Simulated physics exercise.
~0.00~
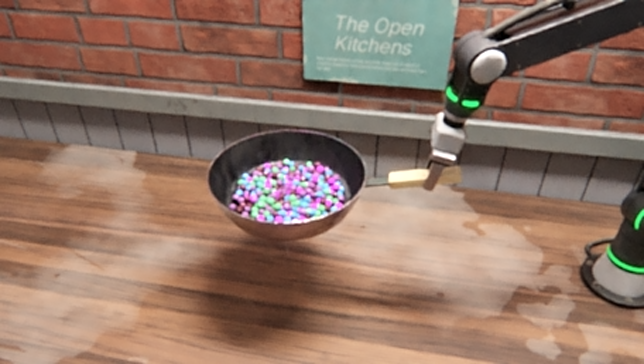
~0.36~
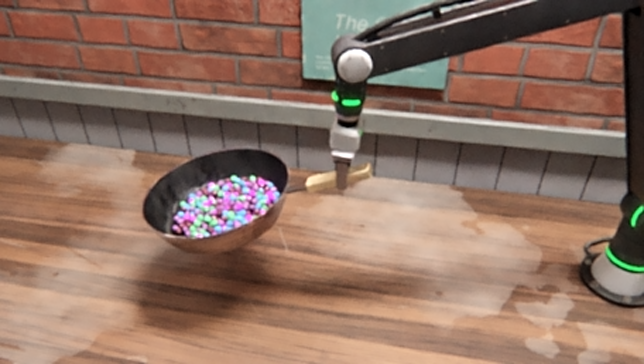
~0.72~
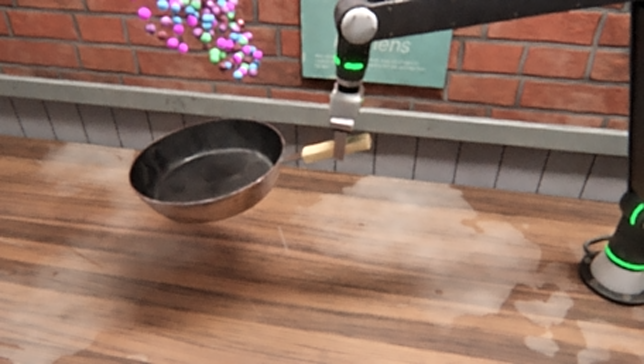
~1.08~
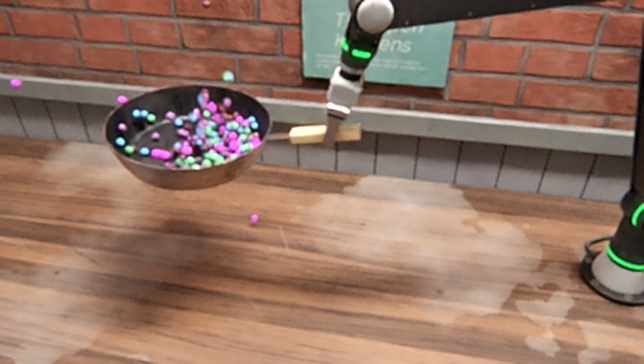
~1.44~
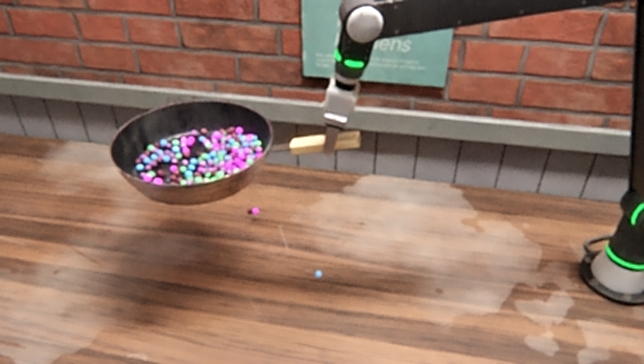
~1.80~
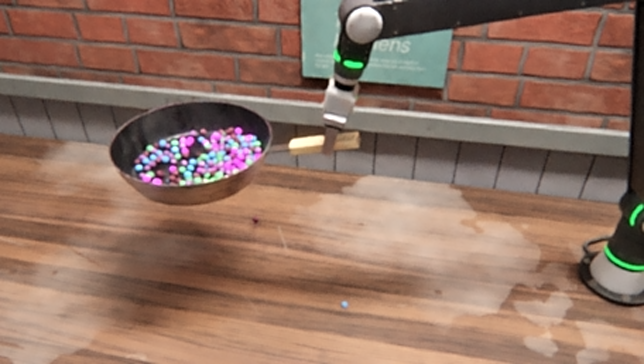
A robot arm holding a frying pan of small colourful round sweets swings it left, tosses the sweets high above the rim and catches nearly all of them, while a few drop outside toward the wooden table and the pan ends level and still.
